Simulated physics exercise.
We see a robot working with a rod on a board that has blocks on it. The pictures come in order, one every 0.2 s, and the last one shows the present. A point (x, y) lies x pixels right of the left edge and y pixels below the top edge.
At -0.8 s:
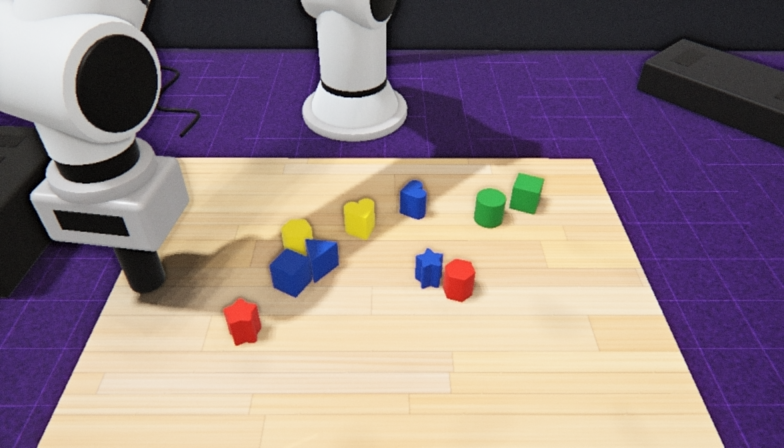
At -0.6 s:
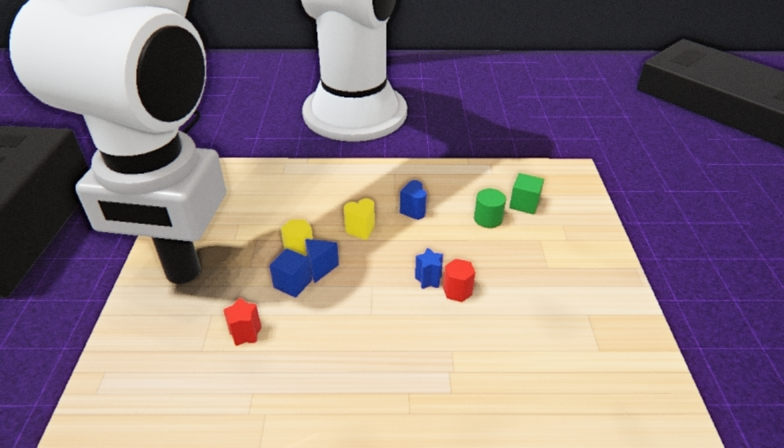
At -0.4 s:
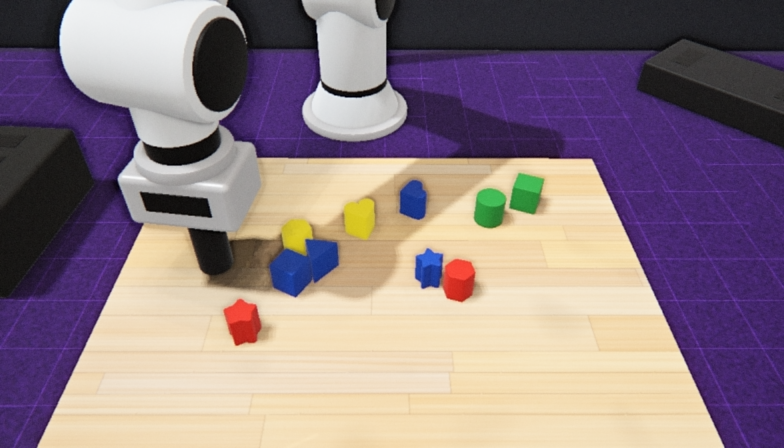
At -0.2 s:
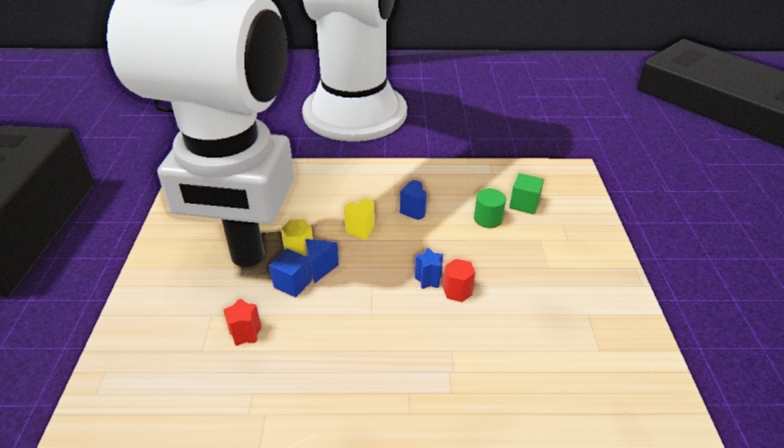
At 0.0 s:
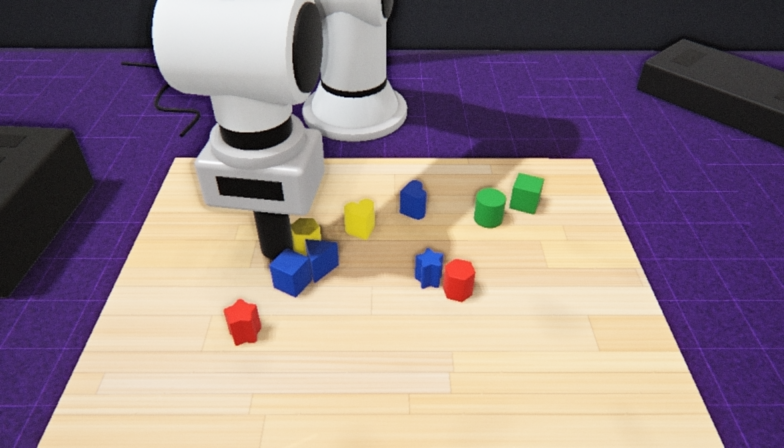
A white robot arm with a black rod stands at the left of a pale wooden board on a purple gridded floor, seen from above by a still camera. Blue and yellow blocks cluster left of centre, with red pieces nearer, and green ones at the upper right. The arm slides the rod rightward and slightly away, nudging the yellow hexagonal block a little right while the others stay still.
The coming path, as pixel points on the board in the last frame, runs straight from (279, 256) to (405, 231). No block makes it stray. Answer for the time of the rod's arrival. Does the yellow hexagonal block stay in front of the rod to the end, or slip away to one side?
The yellow hexagonal block won't leave the front of the rod.
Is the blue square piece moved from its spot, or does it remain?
It holds its position.
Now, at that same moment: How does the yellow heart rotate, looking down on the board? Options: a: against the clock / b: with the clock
My pick is a.
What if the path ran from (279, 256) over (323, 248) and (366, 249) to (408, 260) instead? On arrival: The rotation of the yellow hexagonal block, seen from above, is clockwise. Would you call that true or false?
The statement is false.
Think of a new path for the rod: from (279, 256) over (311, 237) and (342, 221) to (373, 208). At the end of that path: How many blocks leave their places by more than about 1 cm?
I count two.
What follows on the original path. One third of the way, rod at (323, 240); yellow hexagonal block at (351, 219); blue triangular block at (326, 249), turned 35° clockwise; yellow heart at (365, 204).
Two thirds of the way, rod at (366, 232); yellow hexagonal block at (394, 212), turned 15° clockwise; blue triangular block at (326, 249), turned 35° clockwise; yellow heart at (376, 197), turned 30° anticlockwise.
At the end, rod at (405, 224); blue square piece not moved; yellow hexagonal block at (434, 205), turned 20° clockwise; blue triangular block at (326, 249), turned 35° clockwise; yellow heart at (378, 196), turned 45° anticlockwise; blue heart not moved.
